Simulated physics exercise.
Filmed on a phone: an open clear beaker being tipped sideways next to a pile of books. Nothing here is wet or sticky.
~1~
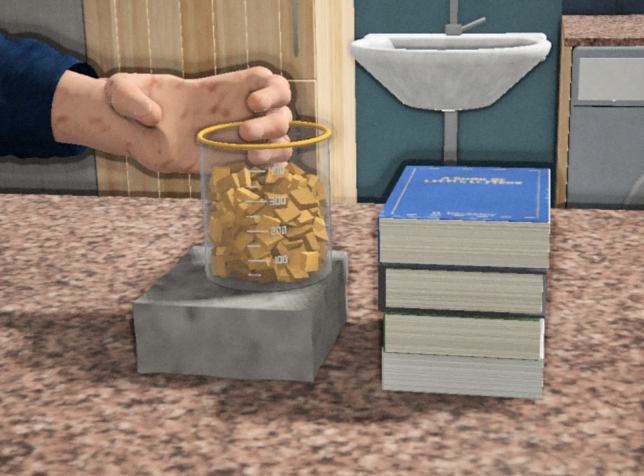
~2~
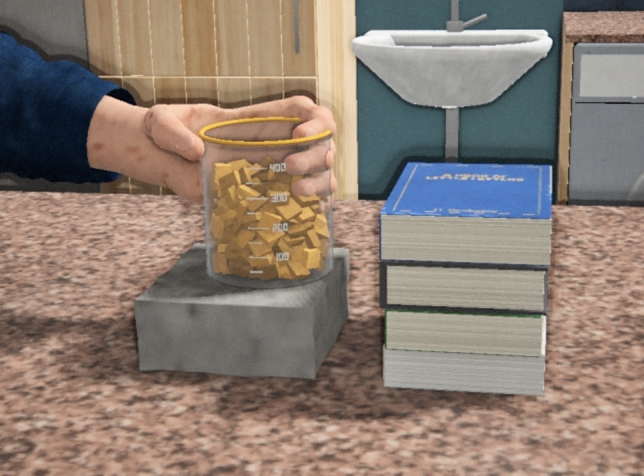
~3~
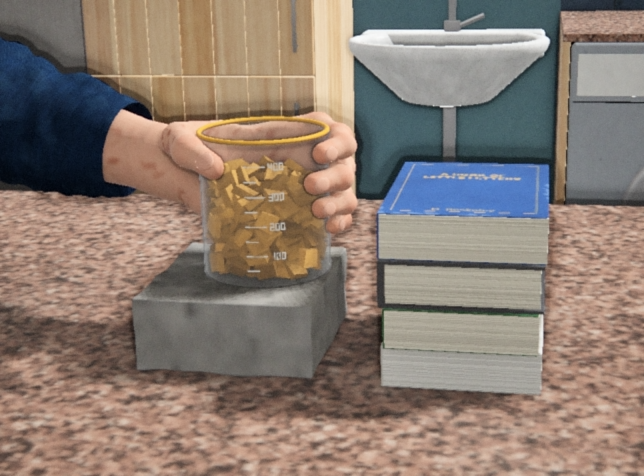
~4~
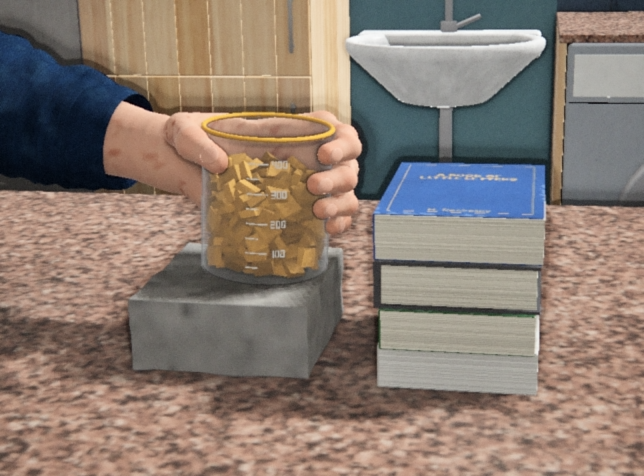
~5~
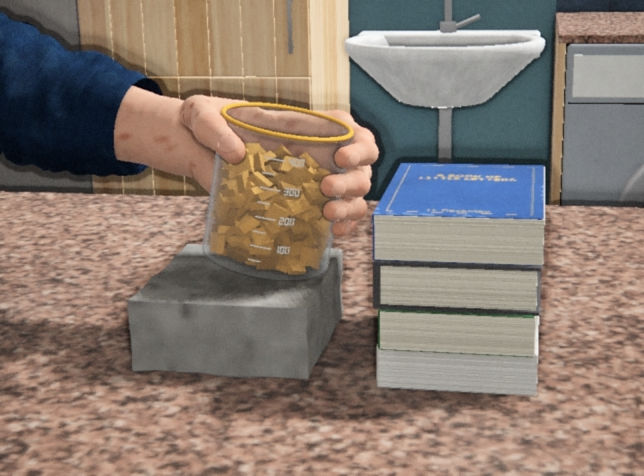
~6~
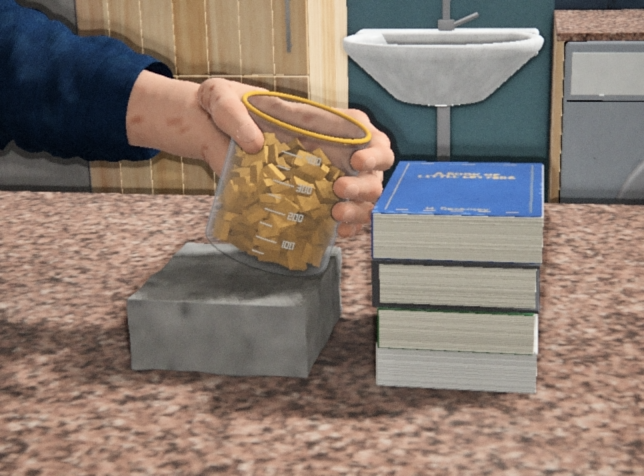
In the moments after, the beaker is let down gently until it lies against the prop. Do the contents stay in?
Once it rests there, the filling keeps within the rim.
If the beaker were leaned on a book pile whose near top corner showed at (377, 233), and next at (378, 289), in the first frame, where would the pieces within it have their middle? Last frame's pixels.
Around (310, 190) in the first try, (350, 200) in the second.
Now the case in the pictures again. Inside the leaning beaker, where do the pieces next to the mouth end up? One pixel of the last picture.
Close to (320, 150).
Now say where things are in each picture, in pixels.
The first picture shows beaker at (267, 203), two thirds full of cereal squares; book pile at (470, 212), reaching most of the way up the beaker.
The second picture shows beaker at (268, 200), upright; rim at (328, 132); top of the contents at (256, 190).
The third picture shows beaker at (265, 200), upright; rim at (325, 132); book pile at (469, 208).
The fourth picture shows beaker at (266, 196), leaning 4°; rim at (331, 132); top of the contents at (255, 185).
The fifth picture shows beaker at (276, 190), leaning 11°; rim at (350, 135); book pile at (465, 210).
The sixth picture shows beaker at (286, 183), leaning 19°; rim at (367, 138); book pile at (464, 208), reaching most of the way up the beaker.
Then, 0.14 s after the last picture, the beaker leans 25°; everything is still inside.
Then, 0.33 s after the last picture, the beaker leans 32°; everything is still inside.
Then, 0.53 s after the last picture, the beaker rests on the book pile at 33°; everything is still inside.
At rest, the beaker rests on the book pile at 33°; everything is still inside.
